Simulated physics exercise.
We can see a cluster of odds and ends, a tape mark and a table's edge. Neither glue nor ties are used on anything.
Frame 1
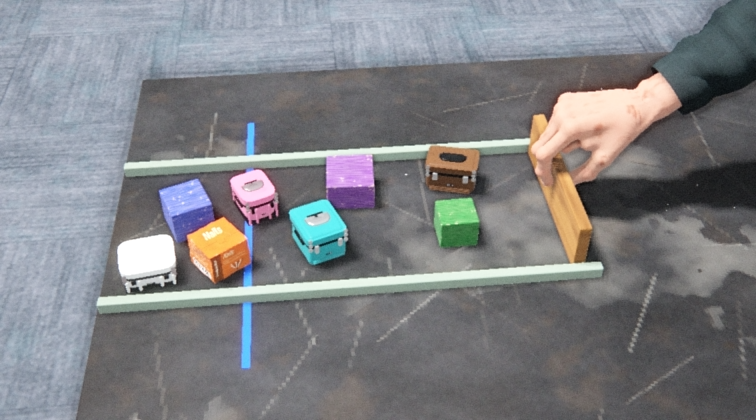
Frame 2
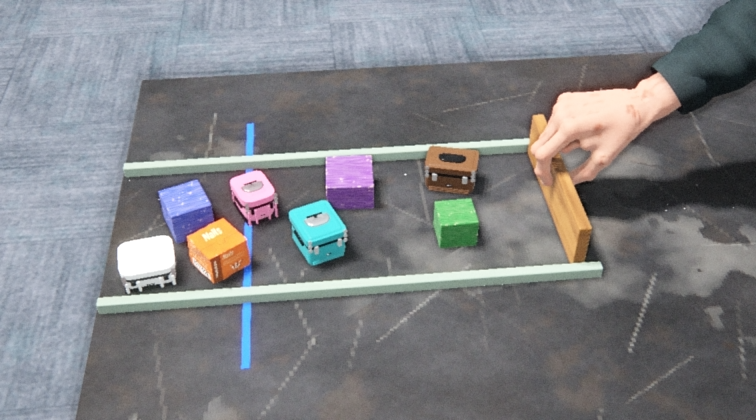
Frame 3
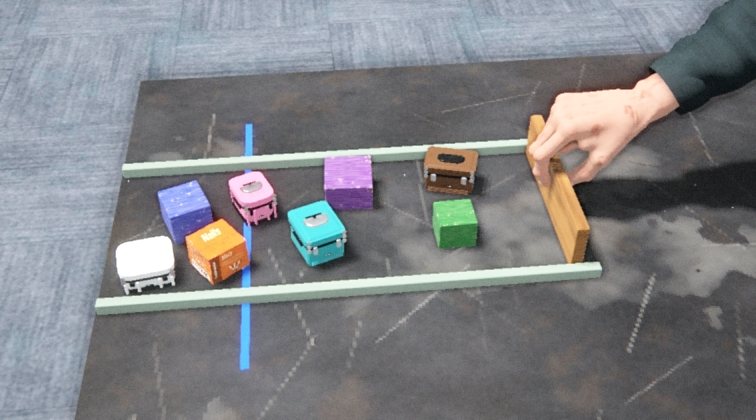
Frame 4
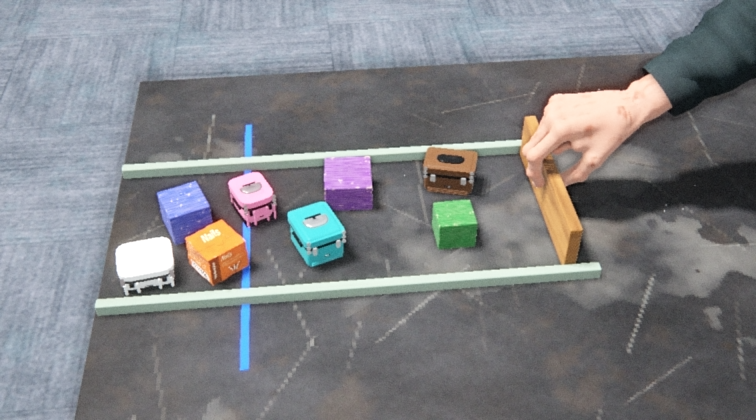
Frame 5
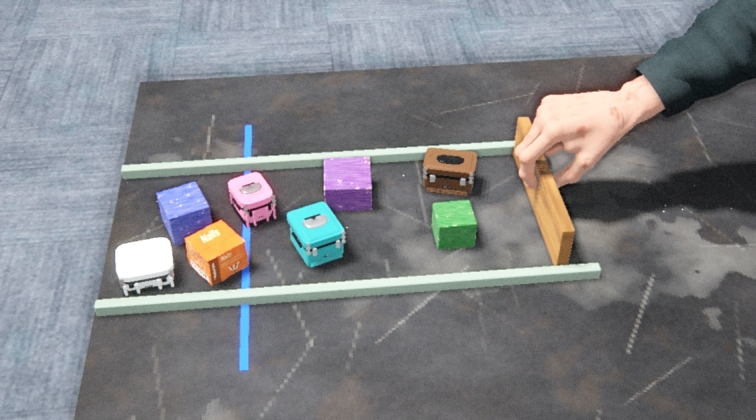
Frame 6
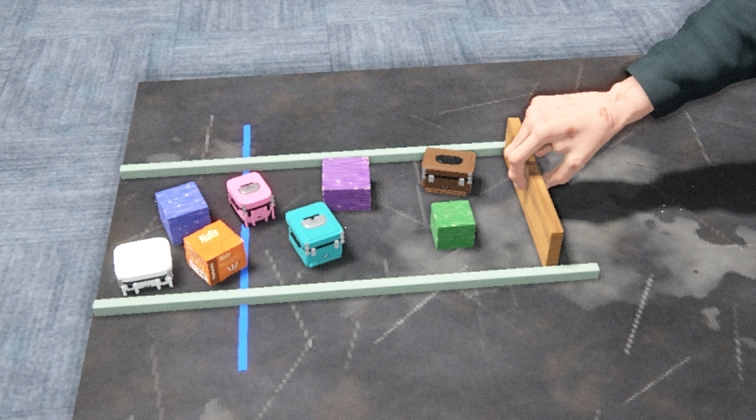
A hand slid a wooden board a short way left between two pale rails on a dark, scuffed tabletop, while the colourful blocks and little cases scattered around a blue tape line stayed put.
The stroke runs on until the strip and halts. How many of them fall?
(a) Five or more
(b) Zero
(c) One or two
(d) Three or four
c, one or two.
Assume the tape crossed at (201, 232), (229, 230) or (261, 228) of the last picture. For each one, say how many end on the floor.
In that order 4, 2 and 0.
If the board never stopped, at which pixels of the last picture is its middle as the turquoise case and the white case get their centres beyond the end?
At (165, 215) for the turquoise case; at (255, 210) for the white case.
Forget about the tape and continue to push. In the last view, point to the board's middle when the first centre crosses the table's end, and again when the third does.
At (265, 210) for the first, at (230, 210) for the third.
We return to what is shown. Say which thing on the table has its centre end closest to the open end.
It's the pink case that is foremost.
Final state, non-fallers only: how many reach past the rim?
The overhang total is 1.
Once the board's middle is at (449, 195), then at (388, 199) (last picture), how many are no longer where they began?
The first number is 2, the next one 3.
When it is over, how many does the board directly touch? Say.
So the total is 2.
Early on, none off yet; white case at rest near (145, 266); blue block at rest near (184, 213); orange box at rest near (216, 252).
A while later, none off yet; white case moving near (132, 267); blue block travelled about its own width near (128, 221); orange box travelled about its own width near (180, 251).
Finally, the number that fall off is one or two; lost, blue block and white case.
